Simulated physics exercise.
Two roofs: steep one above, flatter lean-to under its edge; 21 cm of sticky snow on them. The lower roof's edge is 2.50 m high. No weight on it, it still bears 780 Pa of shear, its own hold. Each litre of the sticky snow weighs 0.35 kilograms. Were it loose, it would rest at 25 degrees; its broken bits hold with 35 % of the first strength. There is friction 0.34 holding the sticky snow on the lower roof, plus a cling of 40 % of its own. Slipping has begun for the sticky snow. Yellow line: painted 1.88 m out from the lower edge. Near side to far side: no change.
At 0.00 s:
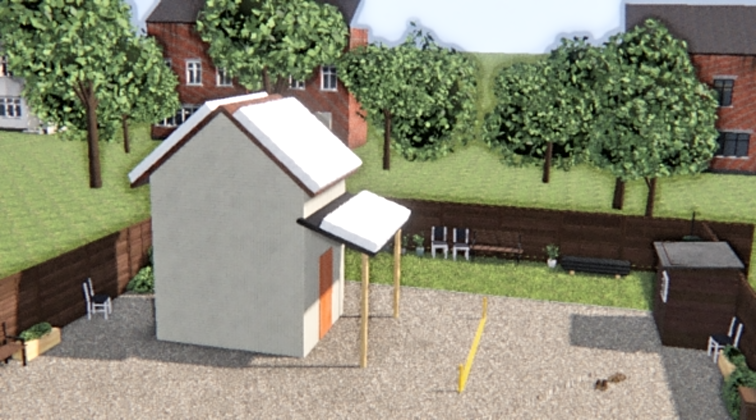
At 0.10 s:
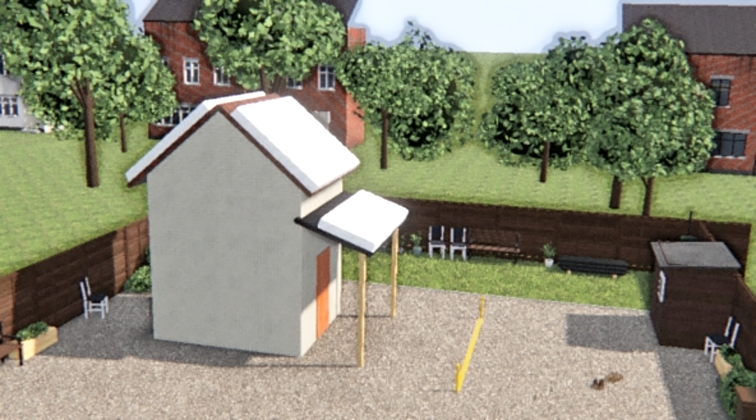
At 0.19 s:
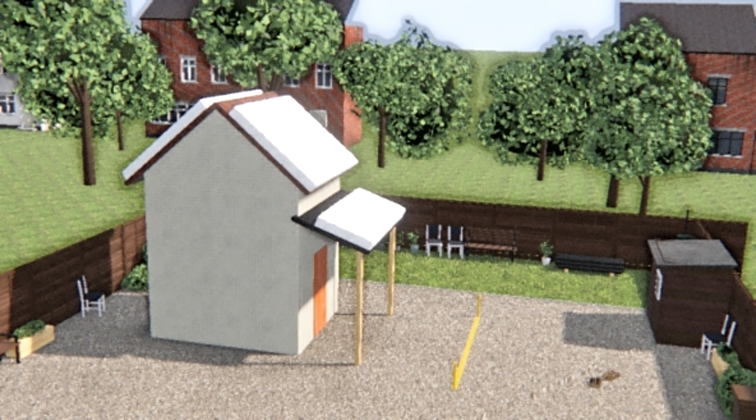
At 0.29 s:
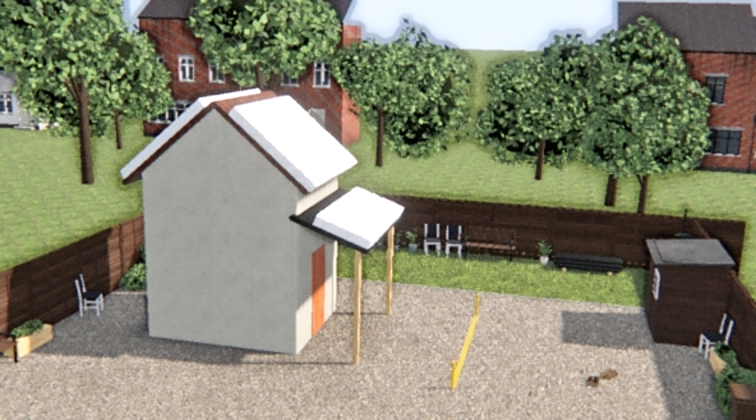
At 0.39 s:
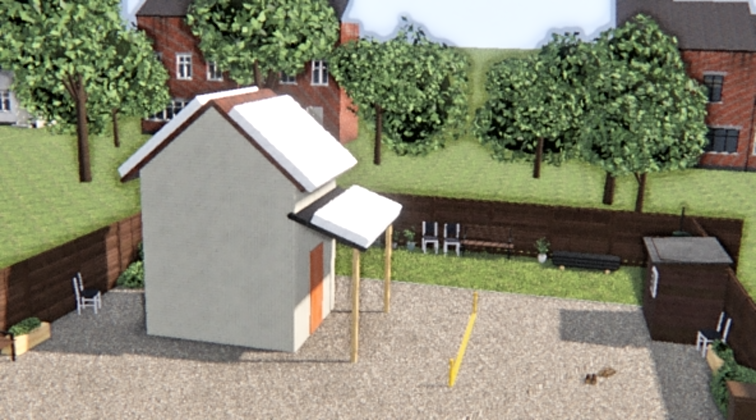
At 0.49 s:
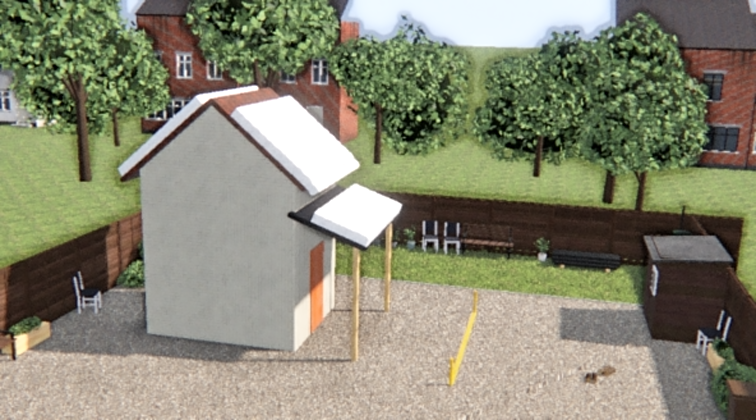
Thick white snow on the right side of the little house's steep roof slid slightly down toward the snowy porch roof, uncovering a bit more reddish-brown near the peak, as the view drifted slightly.
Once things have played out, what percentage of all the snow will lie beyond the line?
About 4 %.
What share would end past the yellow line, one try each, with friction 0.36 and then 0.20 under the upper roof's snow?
Respectively near 12 % and near 18 %.
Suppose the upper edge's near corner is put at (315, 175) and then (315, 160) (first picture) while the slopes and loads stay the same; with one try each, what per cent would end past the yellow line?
In that order: 20 %, 25 %.
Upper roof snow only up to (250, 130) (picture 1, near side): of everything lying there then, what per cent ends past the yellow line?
1 %.
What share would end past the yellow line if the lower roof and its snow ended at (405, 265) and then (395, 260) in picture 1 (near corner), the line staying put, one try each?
Roughly 0 % and then 3 %.
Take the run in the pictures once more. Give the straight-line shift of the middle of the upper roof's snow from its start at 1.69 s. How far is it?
Straight-line shift: Roughly 2.0 m.
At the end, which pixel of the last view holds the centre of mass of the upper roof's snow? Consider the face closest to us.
You'll find it around (383, 304).
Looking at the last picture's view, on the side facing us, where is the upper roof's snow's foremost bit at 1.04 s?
It shows up near (339, 218) in the last picture.
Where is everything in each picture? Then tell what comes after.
In the first picture, front end of the sticky snow at (316, 192).
In the second picture, front end of the sticky snow at (314, 191), its middle shifted 8 mm.
In the third picture, front end of the sticky snow at (312, 190), its middle shifted 3.1 cm, 1 % of it past the upper edge, in one piece.
In the fourth picture, front end of the sticky snow at (312, 183), its middle shifted 7.1 cm, 3 % of it past the upper edge, in one piece.
In the fifth picture, front end of the sticky snow at (312, 183), its middle shifted 13 cm, 6 % of it past the upper edge, in one piece.
In the sixth picture, front end of the sticky snow at (315, 184), its middle shifted 21 cm, 9 % of it past the upper edge, cracking.
By 1.04 s, none is below the lower edge and 0 % is past the line.
By 1.69 s, none is below the lower edge and 0 % is past the line.
By 2.35 s, 40 % is below the lower edge and 0 % is past the line.
By 3.00 s, 60 % is below the lower edge and 4 % is past the line.
By 3.80 s, at the end, 60 % is below the lower edge and 4 % is past the line.
